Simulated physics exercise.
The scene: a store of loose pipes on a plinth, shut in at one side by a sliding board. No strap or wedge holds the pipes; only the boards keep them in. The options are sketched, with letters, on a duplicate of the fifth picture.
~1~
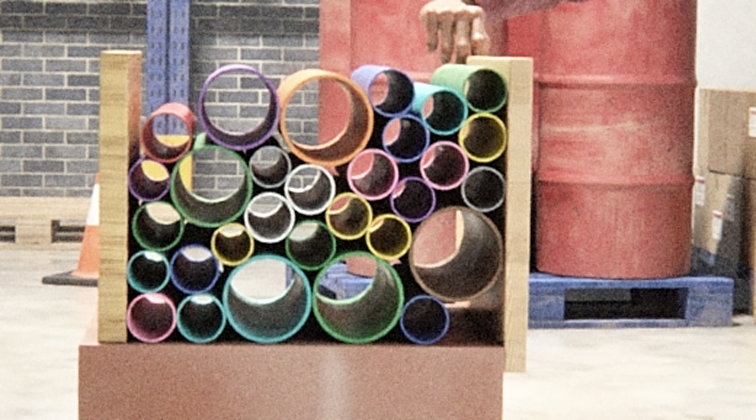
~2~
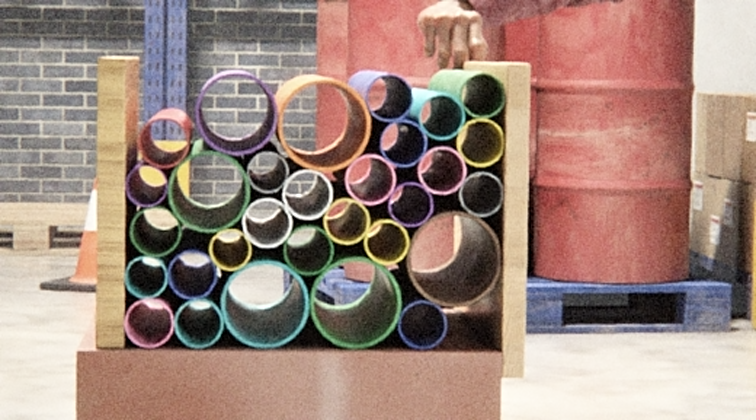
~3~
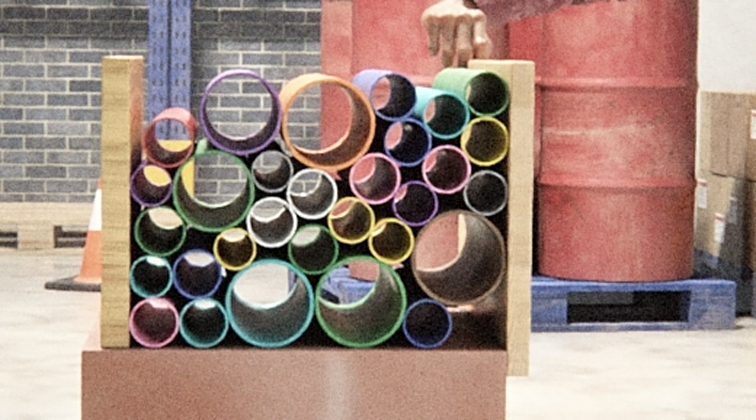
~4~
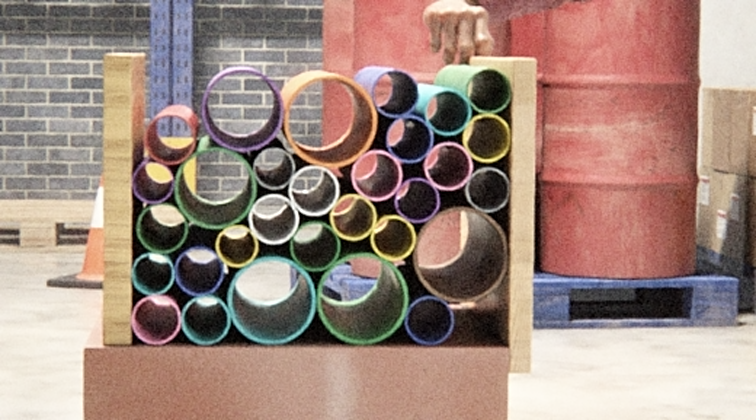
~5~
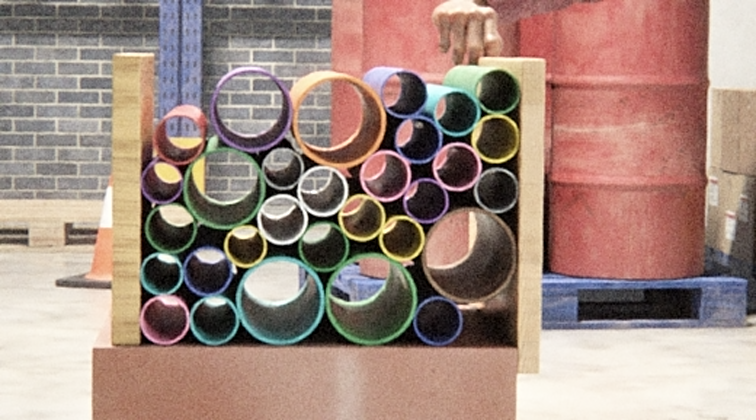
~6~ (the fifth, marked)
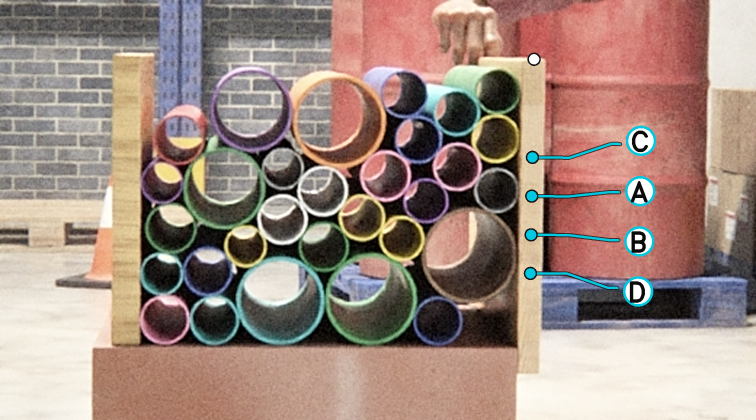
To begin with, loose pipes of many colours and sizes sit stacked between two upright boards on a plinth, with a hand at the top of the right board. The view jitters slightly, then shifts a little, but the pipes, boards and hand show no clear movement of their own.
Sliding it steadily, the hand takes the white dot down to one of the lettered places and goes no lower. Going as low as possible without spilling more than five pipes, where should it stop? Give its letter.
No lower than A.
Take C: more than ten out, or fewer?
It loses fewer than ten.
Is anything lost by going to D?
Yes.
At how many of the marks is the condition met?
The number is two.
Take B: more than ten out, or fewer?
At B, fewer than ten.
On the copy, A at (532, 196); B at (531, 235); C at (532, 157); D at (530, 274); the white dot at (534, 59).
On A. First, top of the board (520, 125).
Then, top of the board (519, 195).
Finally, top of the board (519, 195), three out over the board.
By contrast, B more than five out over the board; C one out over the board; D more than five out over the board.
